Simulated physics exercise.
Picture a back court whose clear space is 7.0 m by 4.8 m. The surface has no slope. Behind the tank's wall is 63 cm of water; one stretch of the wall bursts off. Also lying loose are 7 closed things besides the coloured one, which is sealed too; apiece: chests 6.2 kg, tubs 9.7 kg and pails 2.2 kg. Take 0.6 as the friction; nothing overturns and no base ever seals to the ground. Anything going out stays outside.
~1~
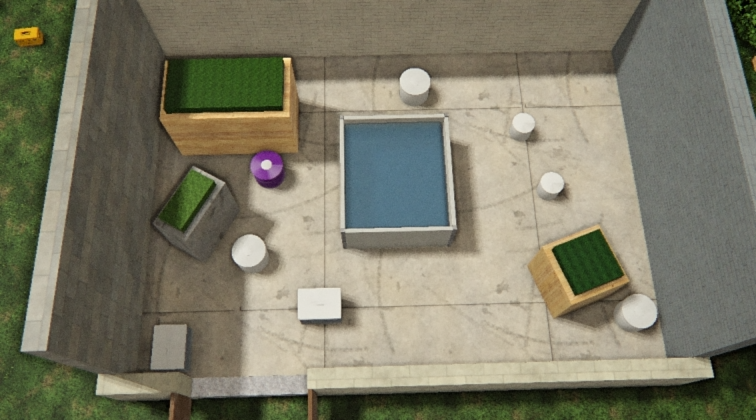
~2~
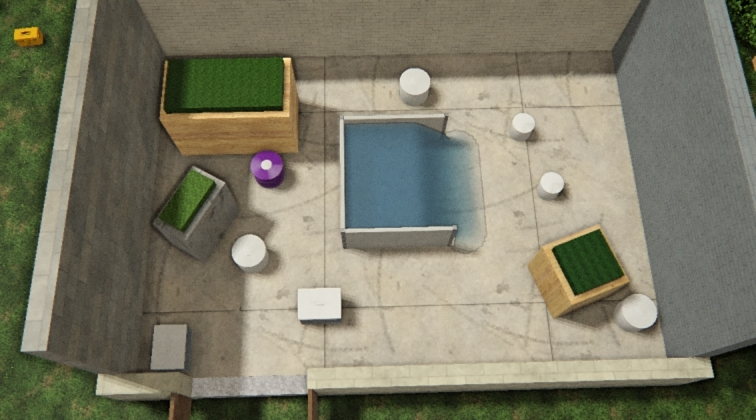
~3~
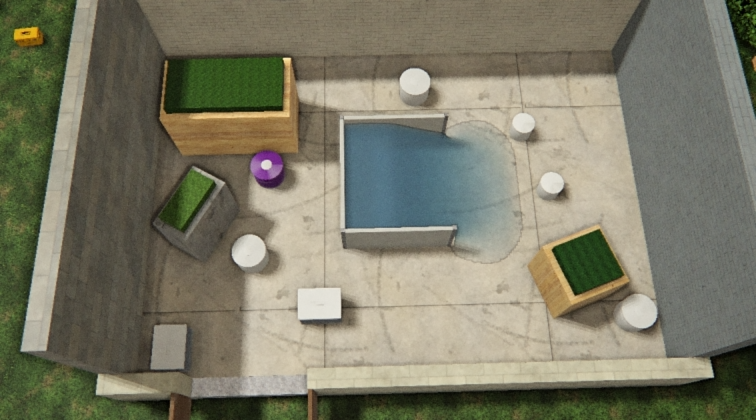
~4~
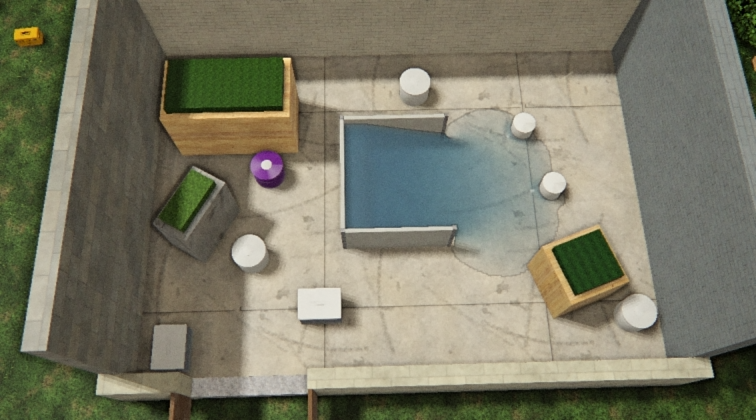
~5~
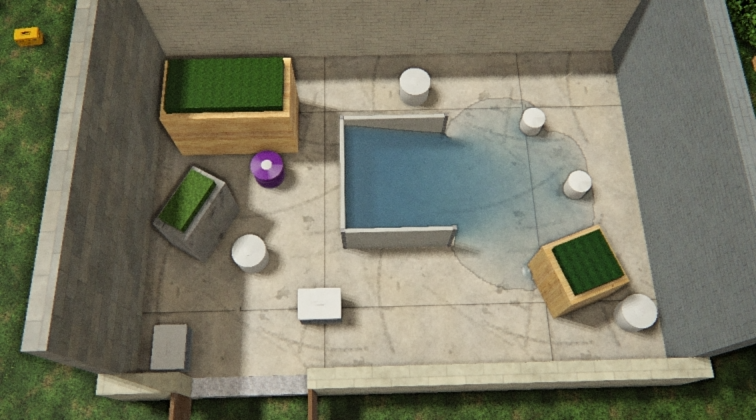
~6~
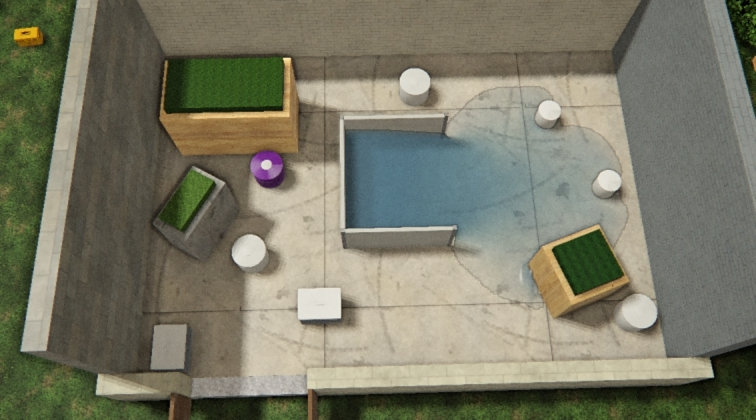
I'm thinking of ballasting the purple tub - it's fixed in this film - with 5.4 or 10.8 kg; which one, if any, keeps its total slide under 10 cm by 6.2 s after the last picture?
The lighter one already does.
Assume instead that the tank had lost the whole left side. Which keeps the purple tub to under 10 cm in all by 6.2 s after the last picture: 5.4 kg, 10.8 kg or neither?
In that case, both fall short.
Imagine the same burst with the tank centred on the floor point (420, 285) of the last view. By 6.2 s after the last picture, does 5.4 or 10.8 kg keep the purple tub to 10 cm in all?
In that case the lighter mass suffices.
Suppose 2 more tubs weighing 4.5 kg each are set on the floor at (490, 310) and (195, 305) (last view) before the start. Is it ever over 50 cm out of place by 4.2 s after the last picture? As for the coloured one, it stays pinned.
Taking them one by one: Above the mark; below the mark.
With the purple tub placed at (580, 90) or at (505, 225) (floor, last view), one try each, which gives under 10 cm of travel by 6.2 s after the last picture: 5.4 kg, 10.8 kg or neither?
In that order: Both fail; both fail.
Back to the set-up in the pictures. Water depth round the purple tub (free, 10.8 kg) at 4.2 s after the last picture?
Around 0 cm.
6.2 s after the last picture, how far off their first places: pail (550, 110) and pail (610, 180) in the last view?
300 cm and 100 cm.
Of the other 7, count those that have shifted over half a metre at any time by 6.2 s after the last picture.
That comes to 5.
Then, 0.6 s after the last picture the purple tub would be 0 cm from its start with 5.4 kg and 0 cm from its start with 10.8 kg; 0 cm of water round it then.
Then, 2.3 s after the last picture the purple tub would be 0 cm from its start with 5.4 kg and 0 cm from its start with 10.8 kg; 0 cm of water round it then.
Then, 4.2 s after the last picture the purple tub would be 0 cm from its start with 5.4 kg and 0 cm from its start with 10.8 kg; 0 cm of water round it then.
Then, 6.2 s after the last picture the purple tub would be 0 cm from its start with 5.4 kg and 0 cm from its start with 10.8 kg; 2 cm of water round it then.
